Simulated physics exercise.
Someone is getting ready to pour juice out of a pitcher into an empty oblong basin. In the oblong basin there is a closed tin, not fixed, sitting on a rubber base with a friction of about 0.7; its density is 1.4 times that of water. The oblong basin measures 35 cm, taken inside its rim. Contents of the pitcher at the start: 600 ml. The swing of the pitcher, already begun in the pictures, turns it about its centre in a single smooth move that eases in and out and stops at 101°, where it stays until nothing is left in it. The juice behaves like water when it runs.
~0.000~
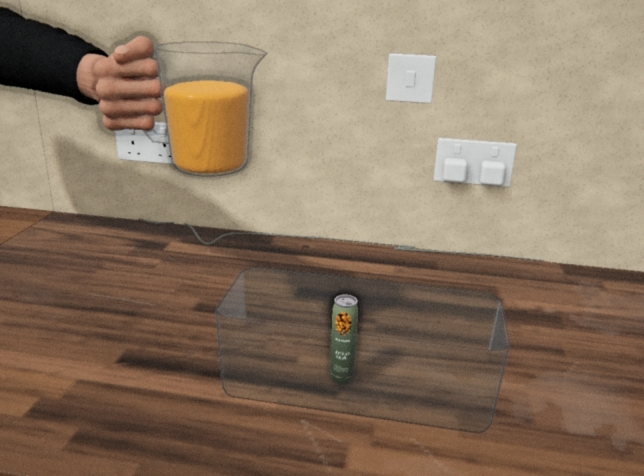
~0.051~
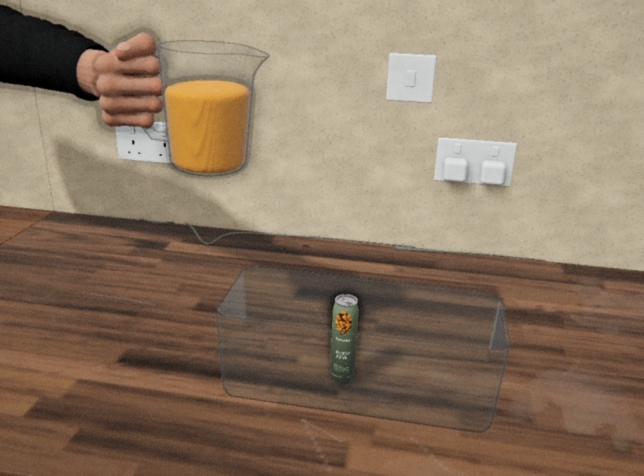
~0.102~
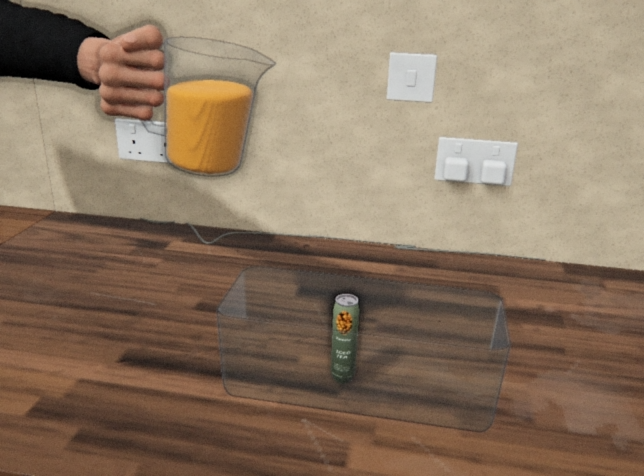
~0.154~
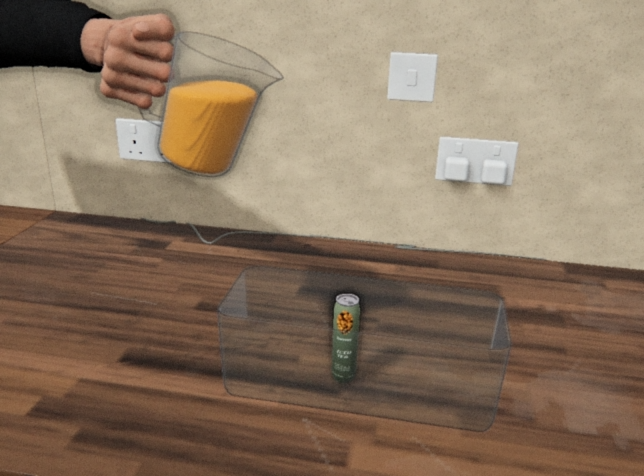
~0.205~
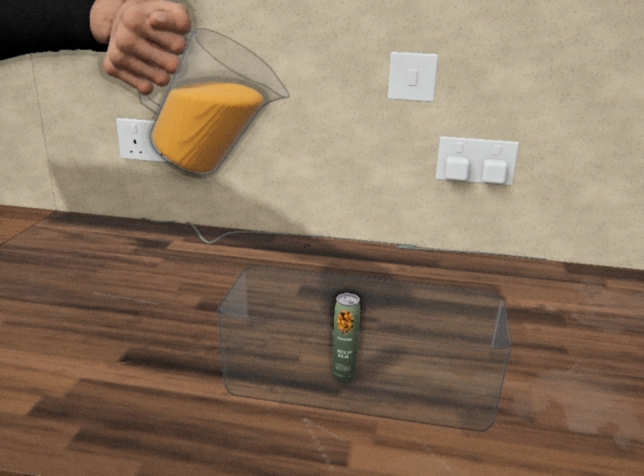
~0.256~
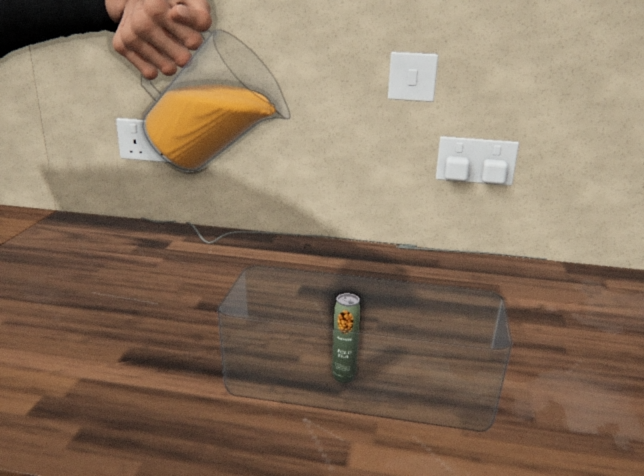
The video shows a hand holding a clear pitcher of orange juice above a wooden surface, where a green tin stands inside a transparent oblong basin. The hand steadily tilts the pitcher to the right, and the juice shifts toward its spout.
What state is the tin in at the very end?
The tin is on its side.
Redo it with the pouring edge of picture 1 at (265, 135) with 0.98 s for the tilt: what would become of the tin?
Result: Tin upright.
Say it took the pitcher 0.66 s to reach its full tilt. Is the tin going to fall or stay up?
Well, the tin simply tips.
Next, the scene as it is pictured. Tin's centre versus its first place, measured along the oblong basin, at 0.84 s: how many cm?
7 cm, roughly.
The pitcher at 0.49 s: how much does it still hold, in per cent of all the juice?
I'd put it near 64 percent.
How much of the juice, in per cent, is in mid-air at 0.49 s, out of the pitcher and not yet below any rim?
Roughly 34 percent.
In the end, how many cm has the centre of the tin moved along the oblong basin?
Around 13.0 cm.
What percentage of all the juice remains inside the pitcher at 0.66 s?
Roughly 22 per cent.
Then, 0.49 s in, the tilt is 99° and 64 per cent is still to pour; the tin stands where it began.
Then, 0.66 s in, the tilt is 101° and 22 per cent is still to pour; the tin stands 2 cm from where it began.
Then, 0.84 s in, the tilt is 101° and 6 per cent is still to pour; the tin leans 12°.
Then, 1.04 s in, the tilt is 101° and 1 per cent is still to pour; the tin lies on its side.
Finally, the tin lies on its side.
